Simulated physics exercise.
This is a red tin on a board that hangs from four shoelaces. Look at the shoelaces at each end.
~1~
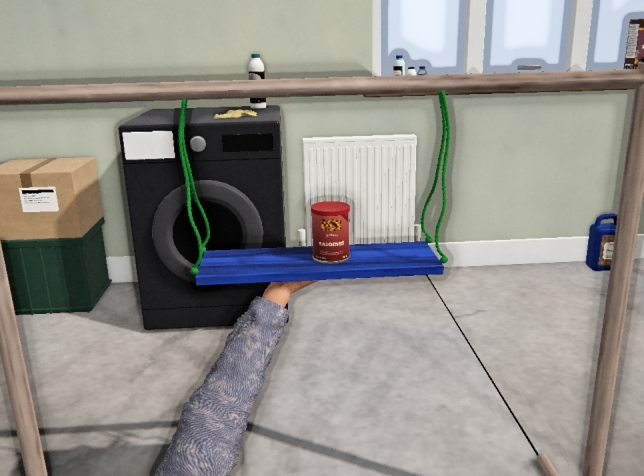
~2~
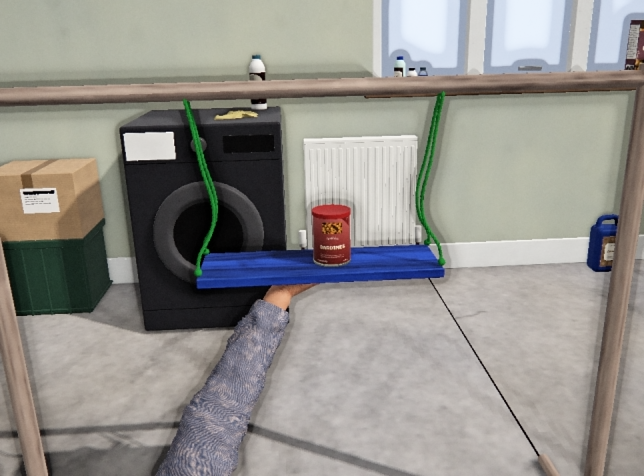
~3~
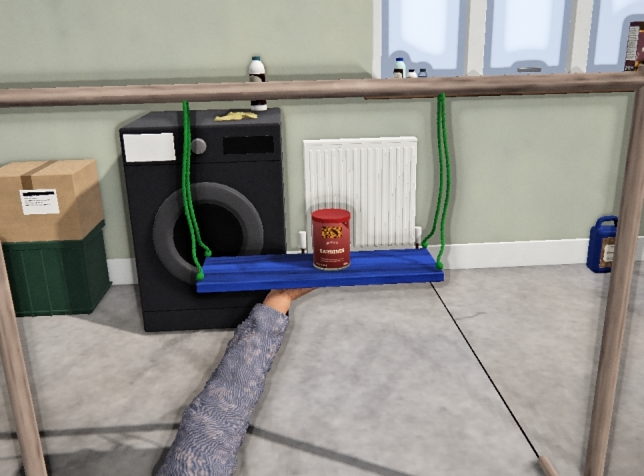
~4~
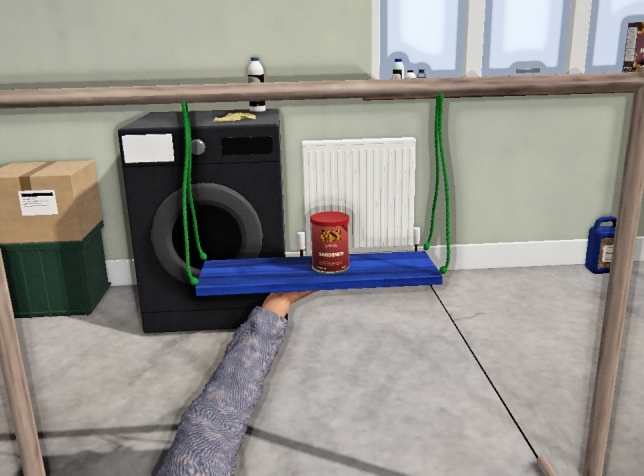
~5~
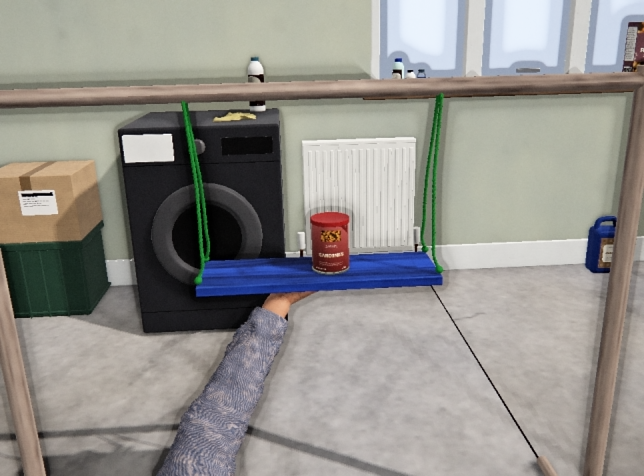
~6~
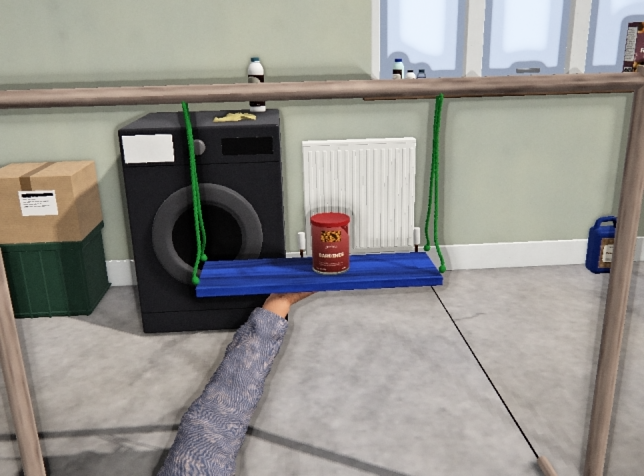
Blue board with a red tin sinking slightly on a raised hand as the green shoelaces at each end sway and straighten.
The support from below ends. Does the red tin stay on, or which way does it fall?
The red tin stays on the board.
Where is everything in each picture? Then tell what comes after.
Red tin (331, 232); blue shelf (321, 276), in the first frame.
Red tin (332, 235), in the second frame.
Red tin (331, 239), in the third frame.
Red tin (330, 242); blue shelf (321, 286), in the fourth frame.
Red tin (330, 243), in the fifth frame.
Red tin (331, 243); blue shelf (321, 287); left shoelaces almost straight; right shoelaces almost straight, in the sixth frame.
Then, 0.50 s after the last picture, board level; tin on the board near (331, 246).
At rest, board level; tin on the board near (331, 247). The red tin remains aboard.
